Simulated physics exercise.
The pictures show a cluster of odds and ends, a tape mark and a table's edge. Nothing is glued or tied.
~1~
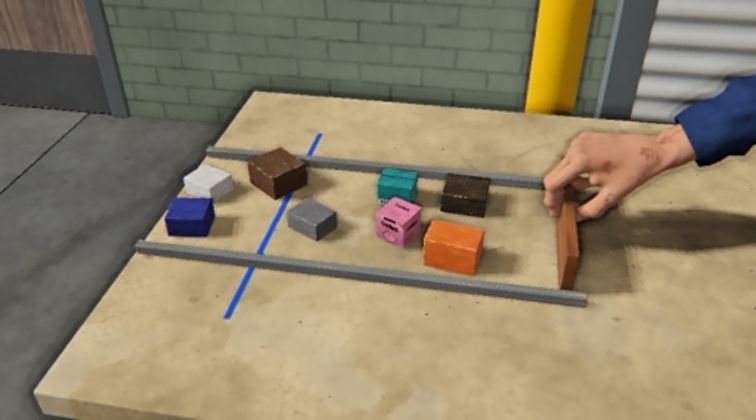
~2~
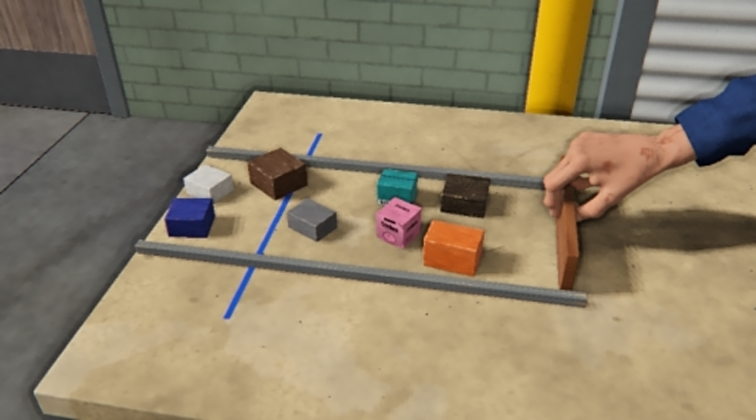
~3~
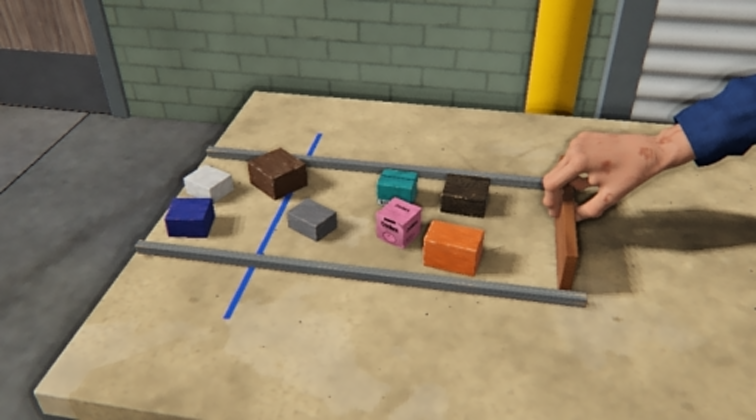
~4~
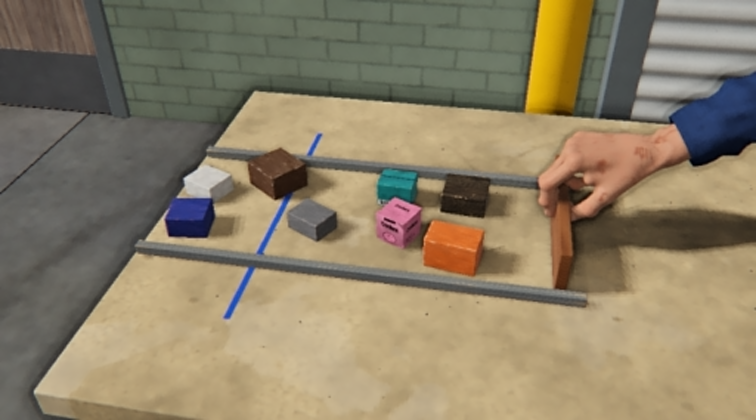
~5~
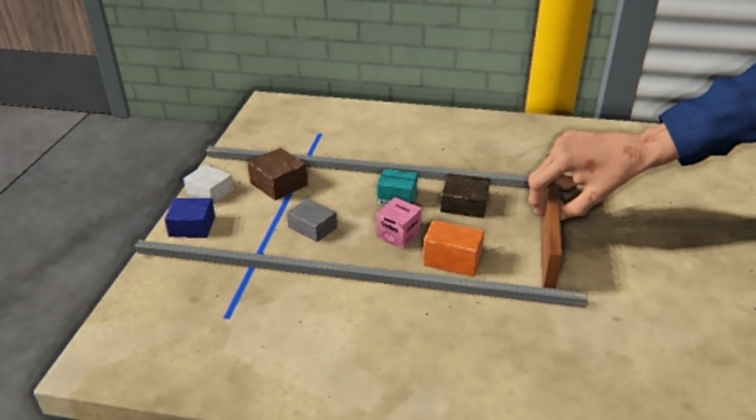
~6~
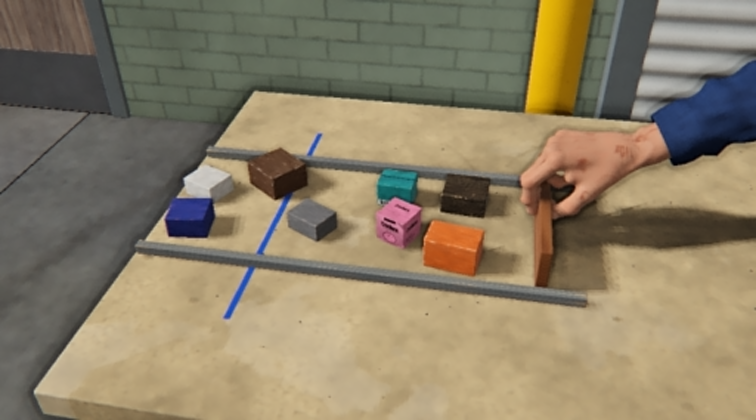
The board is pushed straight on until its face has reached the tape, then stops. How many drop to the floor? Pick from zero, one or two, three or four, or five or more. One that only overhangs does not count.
Here the number that fall off is zero.
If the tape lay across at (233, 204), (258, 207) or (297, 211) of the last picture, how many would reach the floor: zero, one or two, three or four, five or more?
For each place: 3 or 4; just one or two; no fall at all.
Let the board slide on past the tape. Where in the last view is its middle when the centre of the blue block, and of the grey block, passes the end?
About (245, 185), and (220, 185) for the other.
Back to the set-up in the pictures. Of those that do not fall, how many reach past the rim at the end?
It comes to 1.
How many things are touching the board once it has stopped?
That makes 3.
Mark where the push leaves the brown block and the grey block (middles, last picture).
About (205, 160), and the other about (235, 202).
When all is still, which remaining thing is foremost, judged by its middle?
The brown block.
Early on, none off yet; white block at rest near (209, 184); blue block at rest near (190, 218); brown block at rest near (278, 173).
Finally, the number that fall off is zero.
